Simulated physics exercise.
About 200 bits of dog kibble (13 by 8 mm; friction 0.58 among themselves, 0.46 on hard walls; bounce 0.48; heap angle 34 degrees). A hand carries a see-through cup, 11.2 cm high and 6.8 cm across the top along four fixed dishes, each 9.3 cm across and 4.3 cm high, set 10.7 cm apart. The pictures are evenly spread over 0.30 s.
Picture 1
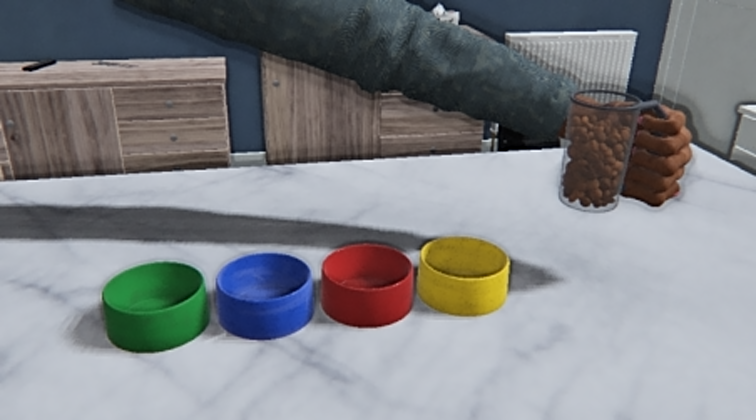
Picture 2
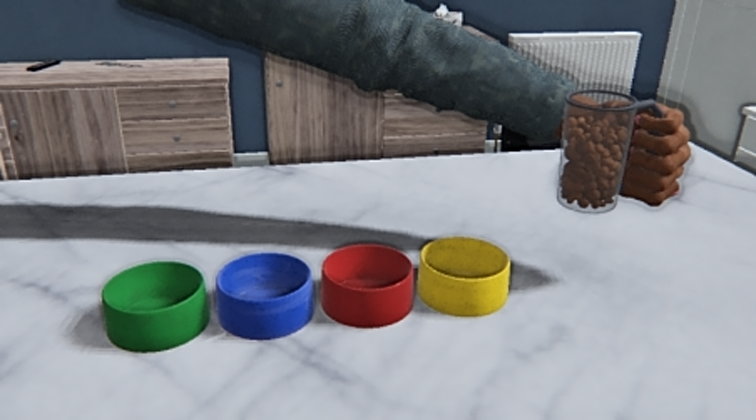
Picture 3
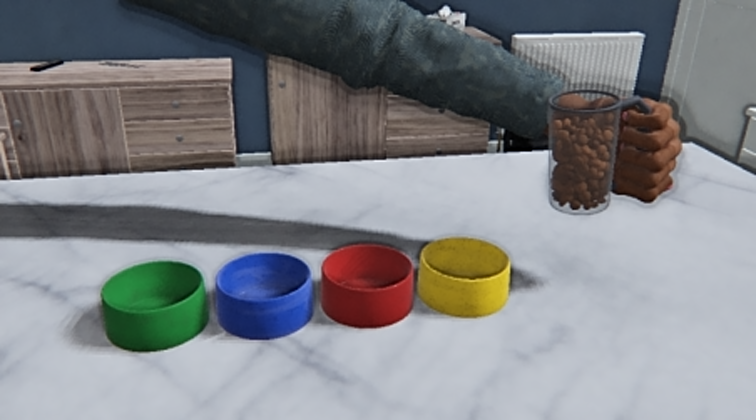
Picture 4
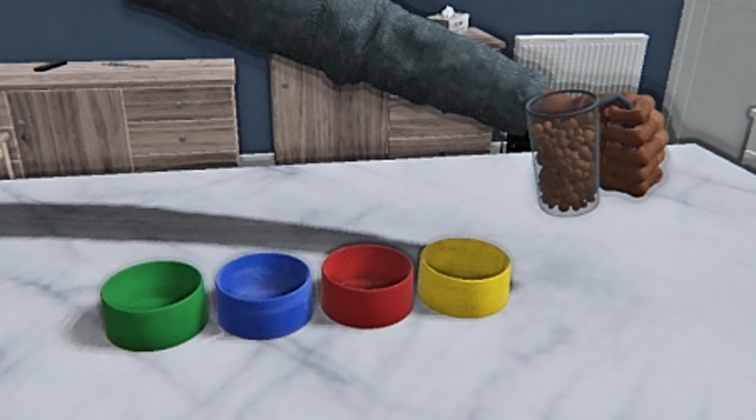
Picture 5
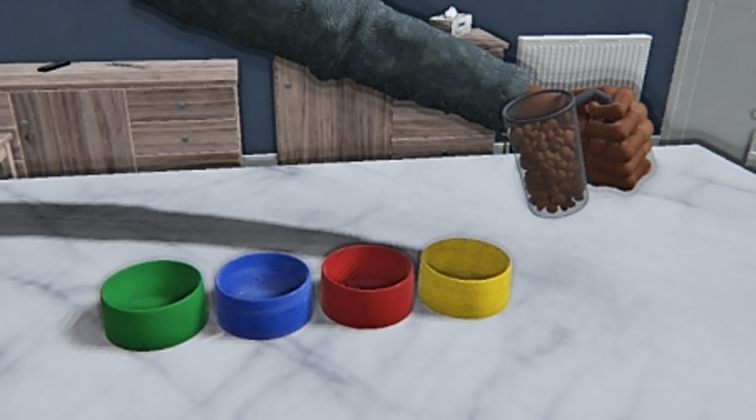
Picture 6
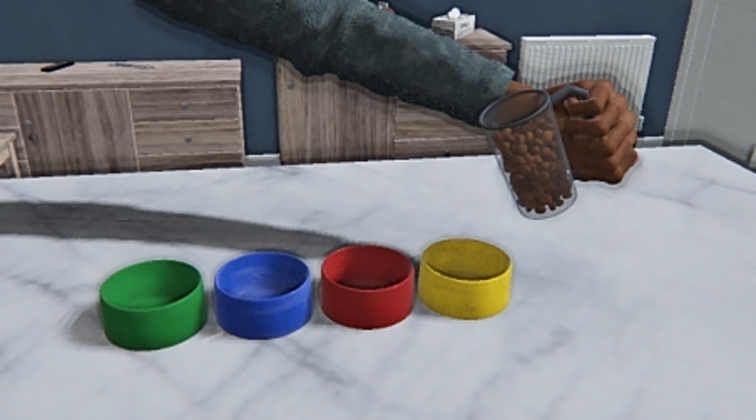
We see a hand holding a see-through cup of brown pieces above a marble surface, behind a row of green, blue, red and yellow dishes; the hand moves the cup left while gradually tilting it leftward.
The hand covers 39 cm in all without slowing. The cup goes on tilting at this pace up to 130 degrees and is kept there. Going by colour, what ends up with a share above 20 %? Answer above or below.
Red below, blue below, green above, yellow below, counter below.
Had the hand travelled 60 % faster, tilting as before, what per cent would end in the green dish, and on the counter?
Then: Green 90; counter 10.
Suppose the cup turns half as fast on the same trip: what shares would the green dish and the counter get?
In that case green 100, counter 0.
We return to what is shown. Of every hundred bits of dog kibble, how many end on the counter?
Roughly 5 per cent.
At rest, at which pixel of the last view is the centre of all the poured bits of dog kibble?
At about (151, 300).
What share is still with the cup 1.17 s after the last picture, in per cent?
Roughly 0 per cent.
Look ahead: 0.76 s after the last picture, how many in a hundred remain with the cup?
Roughly 95 per cent.
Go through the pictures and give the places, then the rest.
Cup at (596, 152), tilt 0 degrees, lip at (575, 101), moved 0.0 cm; middle of the pieces at (598, 160); yellow dish at (464, 257); red dish at (368, 266); blue dish at (264, 276); green dish at (154, 286), in the first picture.
Cup at (593, 152), tilt 2 degrees, lip at (570, 102), moved 0.5 cm; middle of the pieces at (595, 161), in the second picture.
Cup at (582, 153), tilt 6 degrees, lip at (553, 106), moved 2.0 cm; middle of the pieces at (584, 161), in the third picture.
Cup at (565, 155), tilt 13 degrees, lip at (529, 112), moved 3.9 cm; middle of the pieces at (568, 163), in the fourth picture.
Cup at (548, 156), tilt 19 degrees, lip at (506, 118), moved 5.8 cm; middle of the pieces at (552, 164), in the fifth picture.
Cup at (531, 157), tilt 26 degrees, lip at (482, 125), moved 7.8 cm; middle of the pieces at (536, 164); yellow dish at (466, 259); red dish at (367, 267); blue dish at (263, 275); green dish at (152, 284), in the sixth picture.
Then, 0.46 s after the last picture, tilt 76 degrees; cup holds 100 %.
Then, 0.76 s after the last picture, tilt 108 degrees; cup holds 95 %.
Then, 1.17 s after the last picture, tilt 130 degrees; cup holds 0 %, green 95 %.
In the end, red 0 %, blue 0 %, green 95 %, yellow 0 %, counter 5 %.
